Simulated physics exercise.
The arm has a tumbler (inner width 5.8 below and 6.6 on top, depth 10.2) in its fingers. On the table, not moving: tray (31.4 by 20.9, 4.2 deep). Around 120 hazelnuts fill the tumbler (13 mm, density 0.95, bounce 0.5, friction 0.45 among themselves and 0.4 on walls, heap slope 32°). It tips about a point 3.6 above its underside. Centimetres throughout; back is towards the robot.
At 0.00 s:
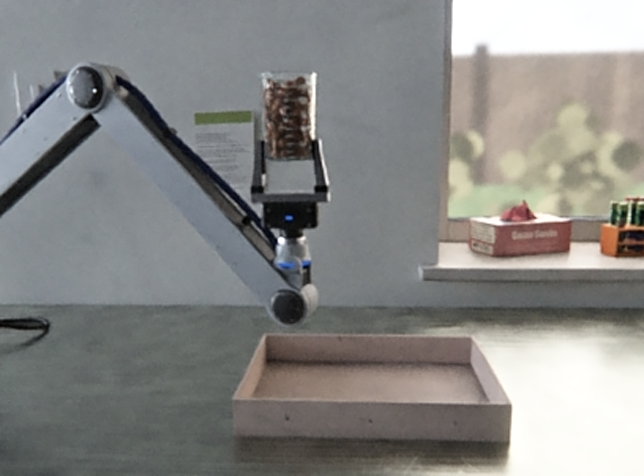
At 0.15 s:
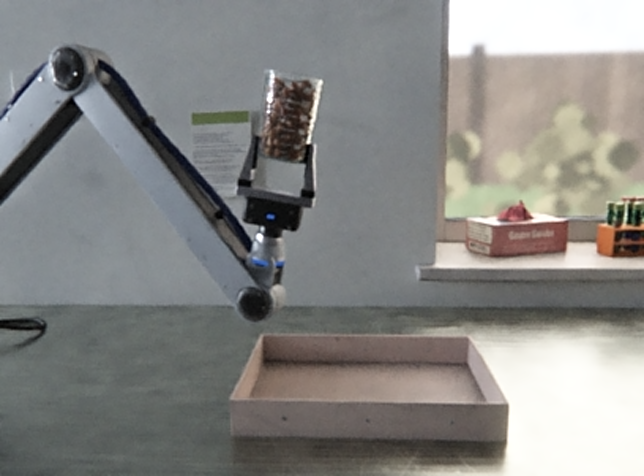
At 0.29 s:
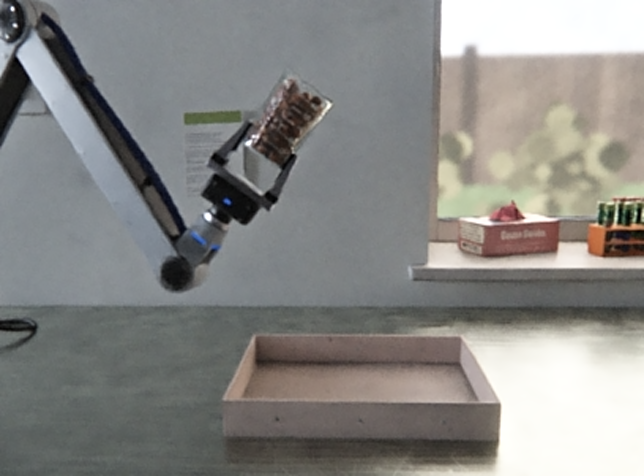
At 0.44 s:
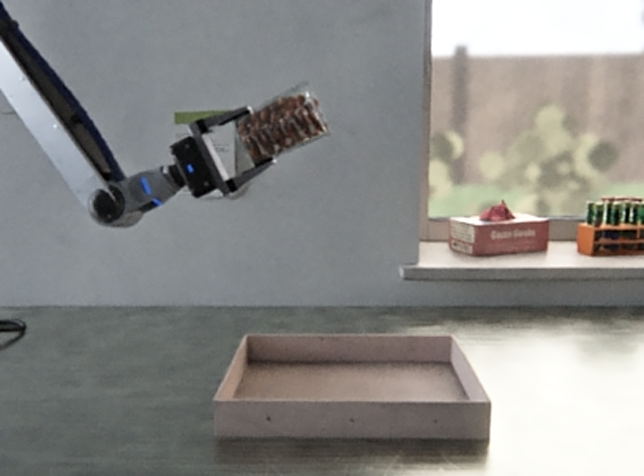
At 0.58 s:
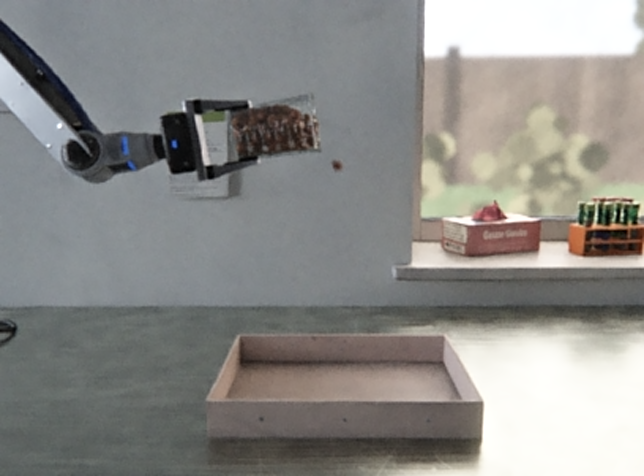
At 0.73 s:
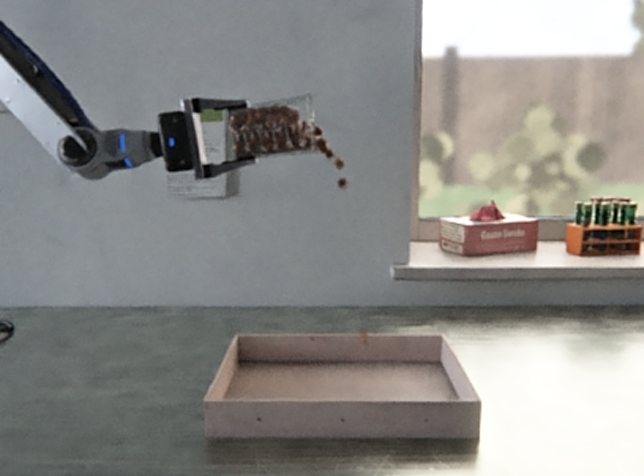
A robot arm holding a clear tumbler full of hazelnuts tilted it steadily to the right until it lay almost on its side, and a few nuts dropped out above a shallow tray.
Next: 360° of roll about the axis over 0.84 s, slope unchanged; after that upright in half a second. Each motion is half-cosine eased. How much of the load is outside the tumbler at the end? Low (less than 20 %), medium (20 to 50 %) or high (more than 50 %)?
A medium share, 20 to 50 %, ends outside the tumbler.
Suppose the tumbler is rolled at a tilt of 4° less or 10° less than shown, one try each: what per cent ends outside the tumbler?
About 25 and 10 per cent.
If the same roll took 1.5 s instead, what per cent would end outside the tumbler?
In that case some 35 per cent.
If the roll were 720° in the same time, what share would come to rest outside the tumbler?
It would be near 30 per cent.
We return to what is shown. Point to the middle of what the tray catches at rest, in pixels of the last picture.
Near (391, 385).
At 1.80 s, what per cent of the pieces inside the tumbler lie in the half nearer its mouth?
Roughly 40 per cent.
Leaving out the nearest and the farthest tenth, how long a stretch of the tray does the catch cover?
Roughly 20 cm.
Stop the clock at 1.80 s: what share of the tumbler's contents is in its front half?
Roughly 45 per cent.
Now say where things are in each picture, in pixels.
The first picture shows the tumbler middle at (288, 119), upright; upper third of the load around (290, 96), from x 265 to 310, top at y 80; 119 in the tumbler.
The second picture shows the tumbler middle at (288, 119), tipped 11°; upper third of the load around (290, 96), from x 265 to 310, top at y 80.
The third picture shows the tumbler middle at (285, 122), tipped 37°; upper third of the load around (294, 103), from x 255 to 320, top at y 85.
The fourth picture shows the tumbler middle at (280, 126), tipped 65°; upper third of the load around (291, 113), from x 245 to 320, top at y 100.
The fifth picture shows the tumbler middle at (274, 129), tipped 82°; upper third of the load around (272, 119), from x 235 to 335, top at y 110; 118 in the tumbler, 1 in flight or on a rim.
The sixth picture shows the tumbler middle at (272, 129), tipped 83°; upper third of the load around (266, 120), from x 235 to 365, top at y 110; 115 in the tumbler, 1 in the tray, 3 in flight or on a rim.
After 1.27 s, tipped 83°, highest piece 38 above the table; 99 in the tumbler, 11 in the tray, 9 in flight or on a rim.
After 1.80 s, tipped 46°, highest piece 39 above the table; 83 in the tumbler, 33 in the tray, 1 on the table or floor, 2 in flight or on a rim.
After 2.27 s, upright, highest piece 40 above the table; 83 in the tumbler, 35 in the tray, 1 on the table or floor.
After 2.97 s, upright, highest piece 40 above the table; 83 in the tumbler, 35 in the tray, 1 on the table or floor.
In the end, 83 in the tumbler, 35 in the tray, 1 on the table or floor. That is 30 % outside the tumbler.
